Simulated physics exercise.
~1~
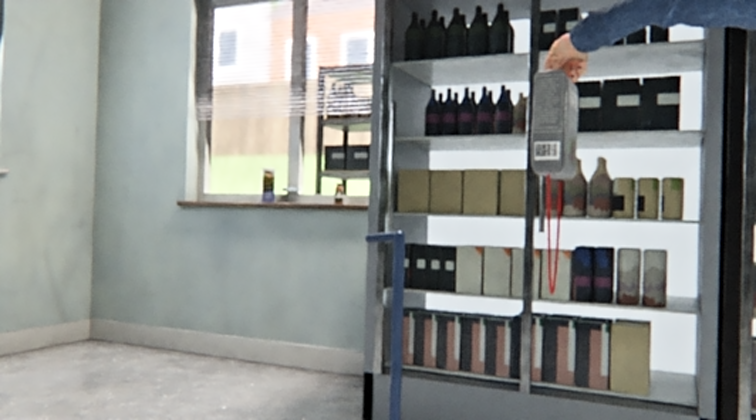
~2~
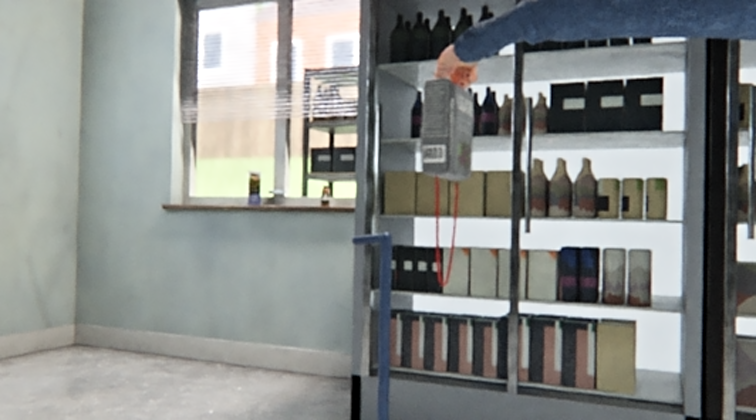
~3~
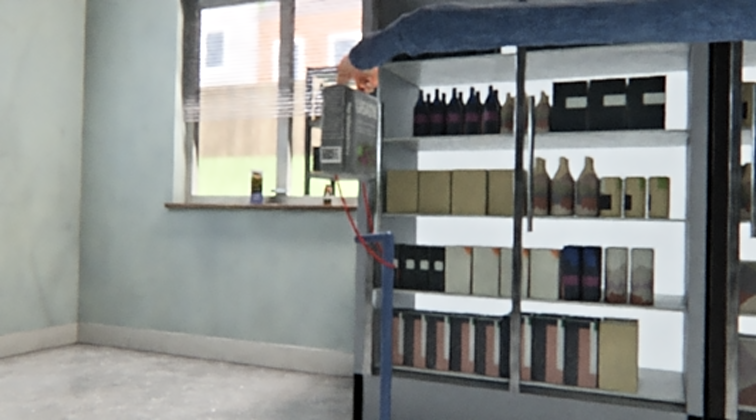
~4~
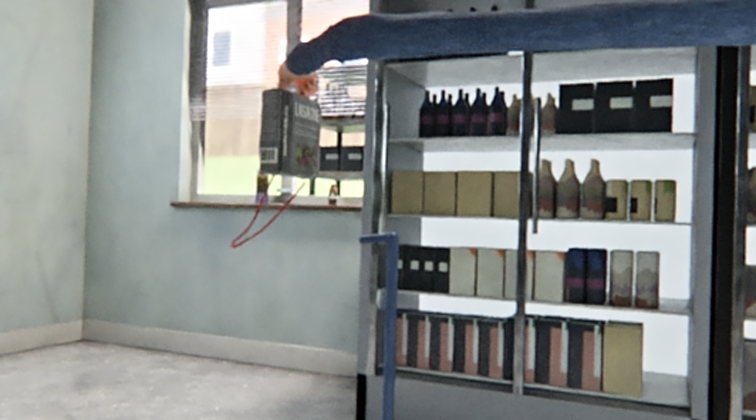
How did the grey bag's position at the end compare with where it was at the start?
It started in front of the shelves, to the right of the blue post, and ended at about the same height in front of the window, to the left of the post.
